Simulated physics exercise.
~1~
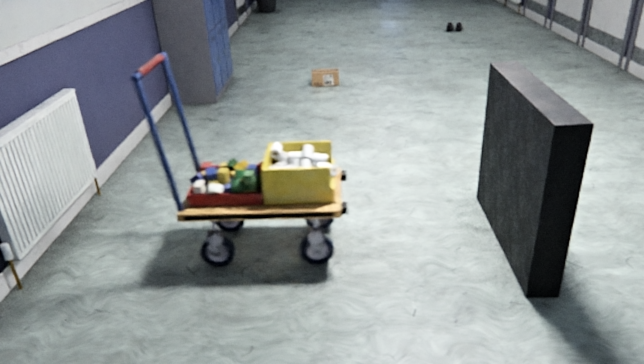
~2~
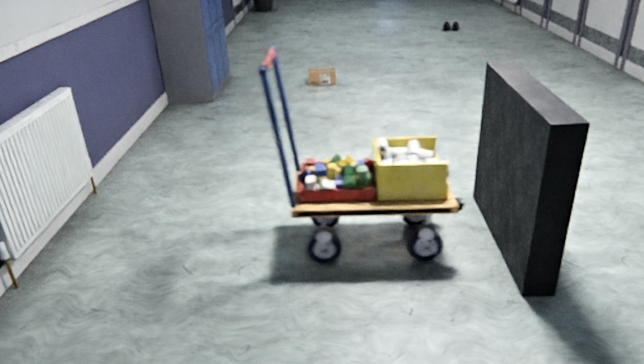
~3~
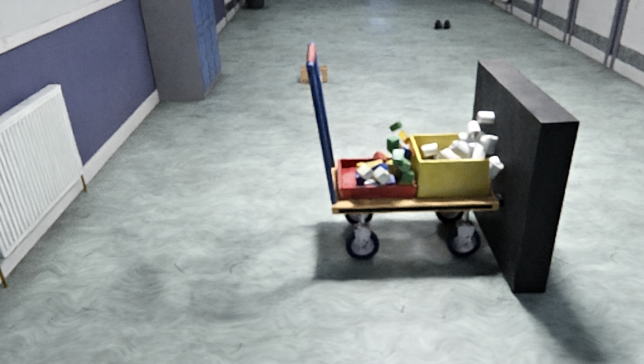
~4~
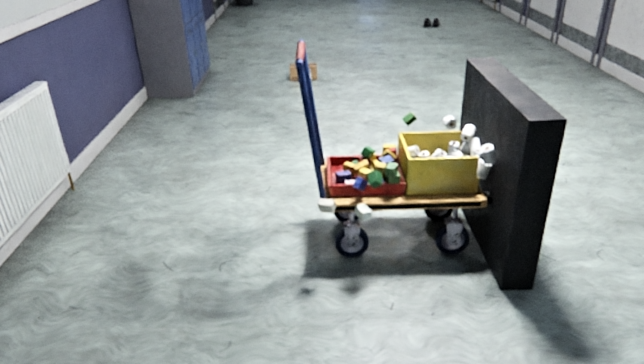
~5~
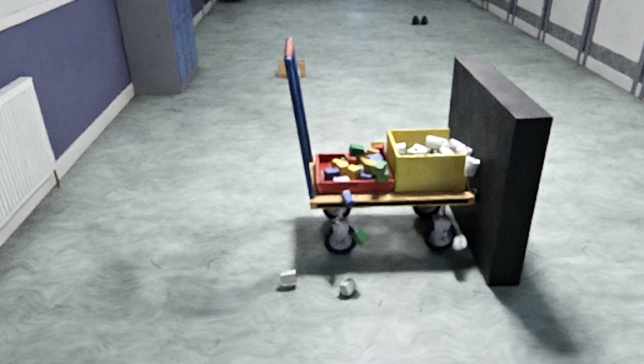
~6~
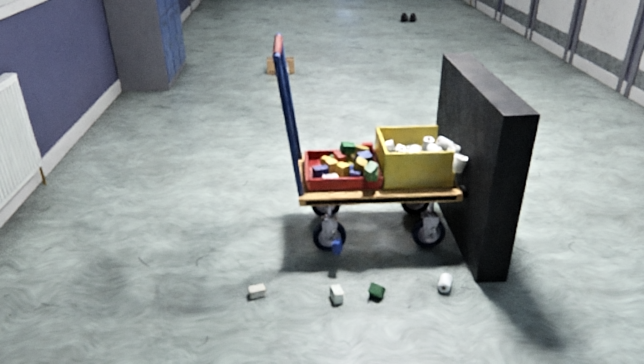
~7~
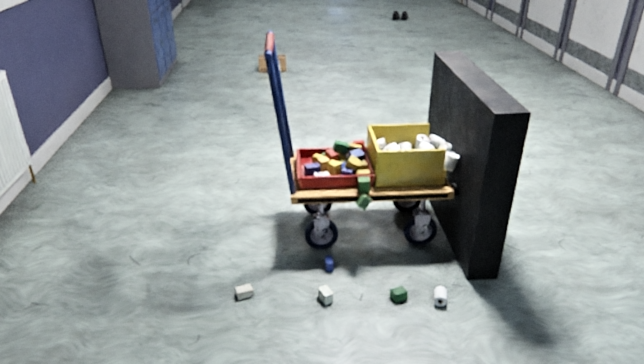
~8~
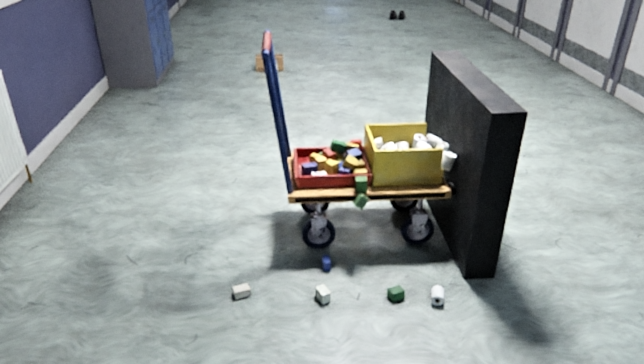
In a wide corridor, a trolley carrying a red tote of toy bricks and a yellow tote of paper rolls rolled right into a dark low wall and stopped, jolting the load so several bricks and rolls spilled onto the floor.
